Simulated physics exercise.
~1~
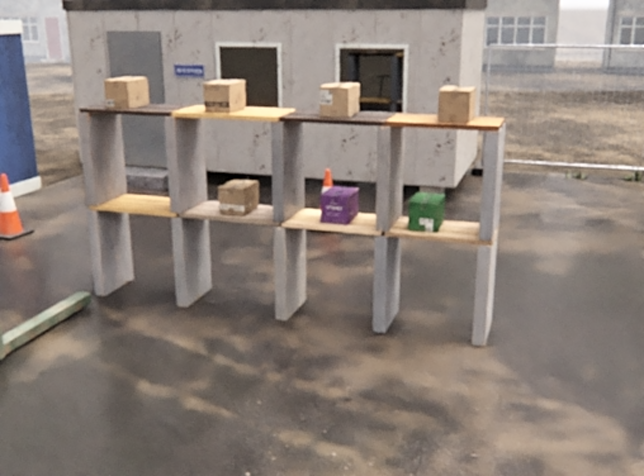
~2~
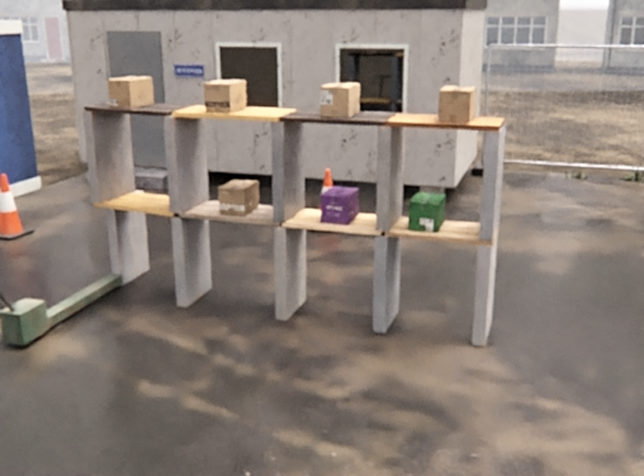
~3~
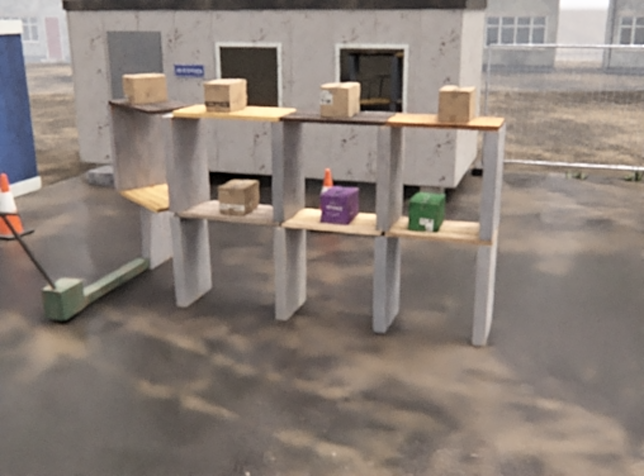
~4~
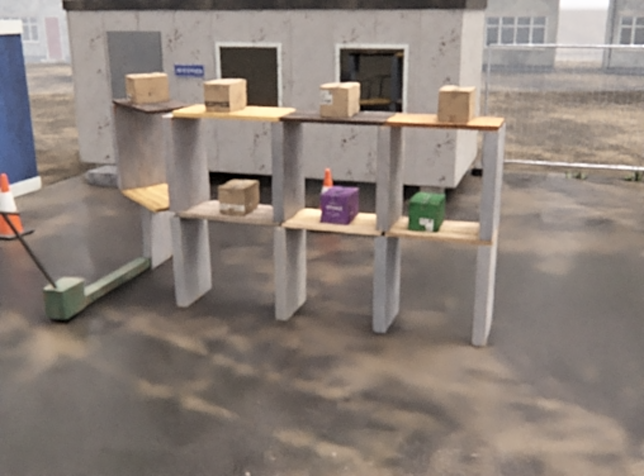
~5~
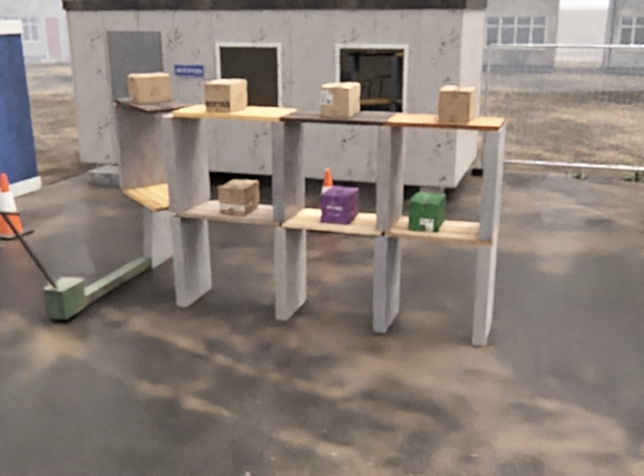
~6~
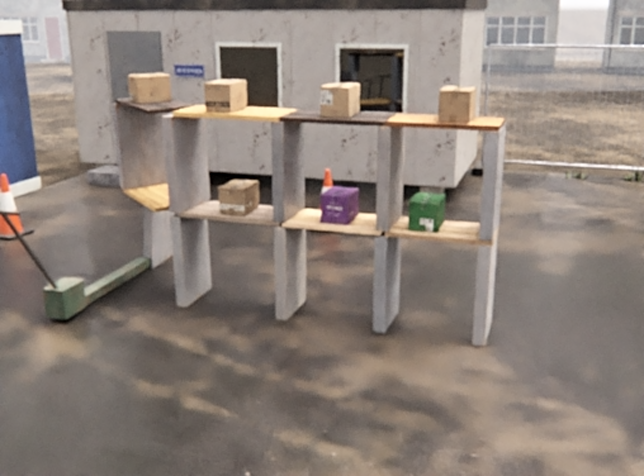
The clip opens on a makeshift two-tier rack of grey uprights and boards standing on a wet yard, with cardboard boxes along the top and a purple and a green carton on the lower level. A low green jack slides in from the left and reaches the base of the leftmost upright. It pushes that upright to the right and away from the viewer, and the boards and the box at that end shift and turn with it. The jack then stops, and the rack stays standing, its left end skewed, with the purple and green cartons still in place.
